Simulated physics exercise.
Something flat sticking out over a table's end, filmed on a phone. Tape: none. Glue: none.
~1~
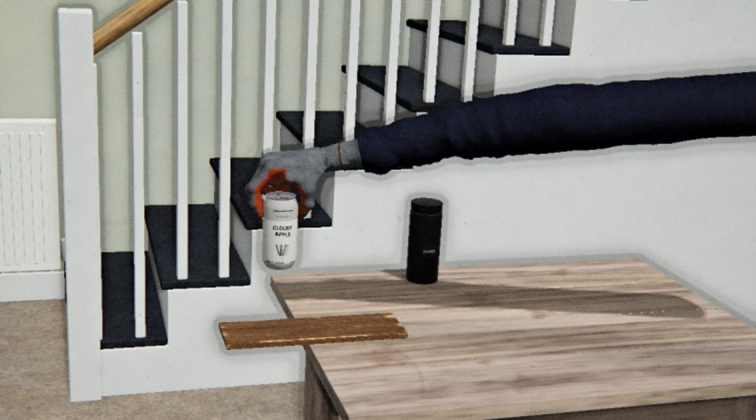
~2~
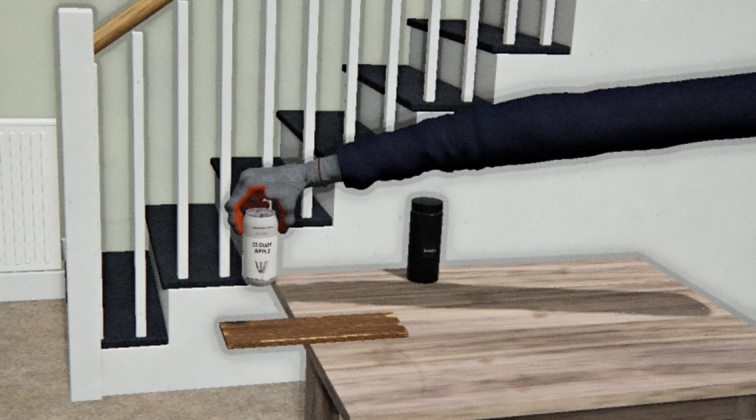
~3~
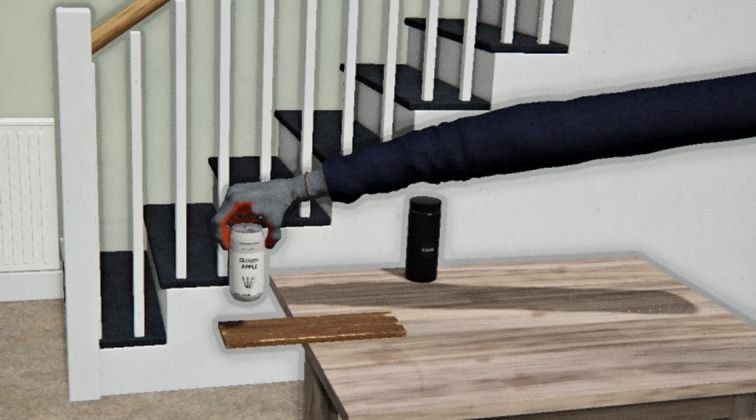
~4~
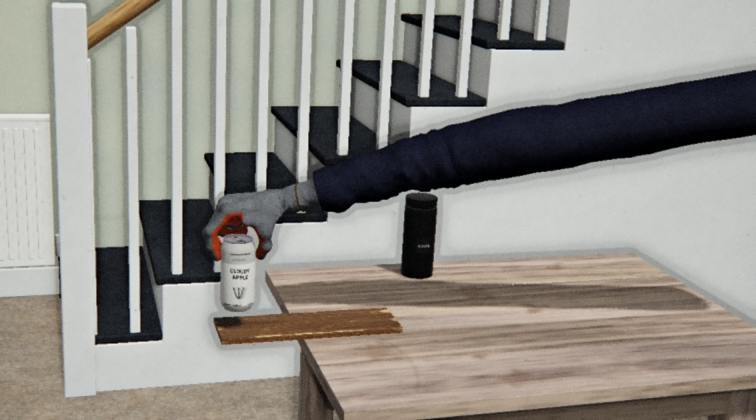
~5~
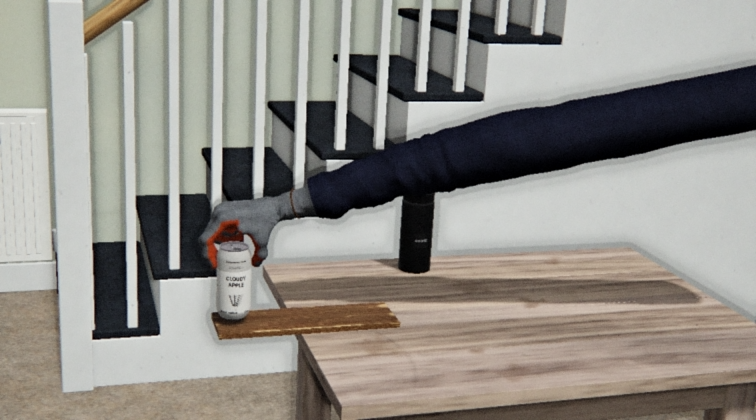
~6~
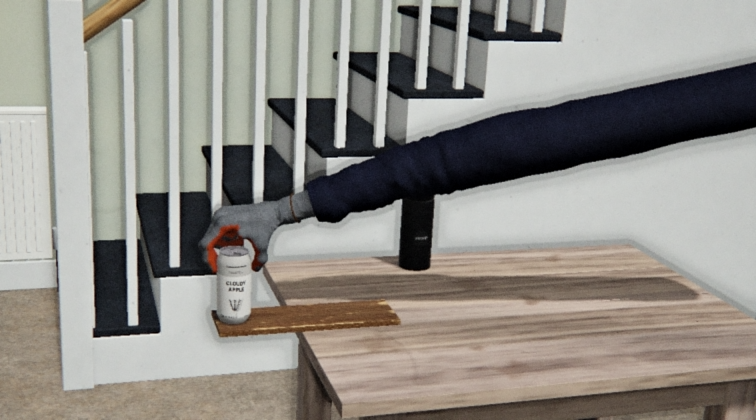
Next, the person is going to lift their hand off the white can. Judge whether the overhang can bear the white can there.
Bottom line, it doesn't stay up there.
Then, 0.40 s past the last view, white can now down on the floor or falling; brown plank rocked 66° from its first pose.
Then, 0.60 s past the last view, brown plank now down on the floor or falling.
Then, 0.70 s past the last view, things are still on the move.
Then, 0.80 s past the last view, as before.
Finally, down on the floor or falling, white can and brown plank; black jar still in place. The plank goes over.
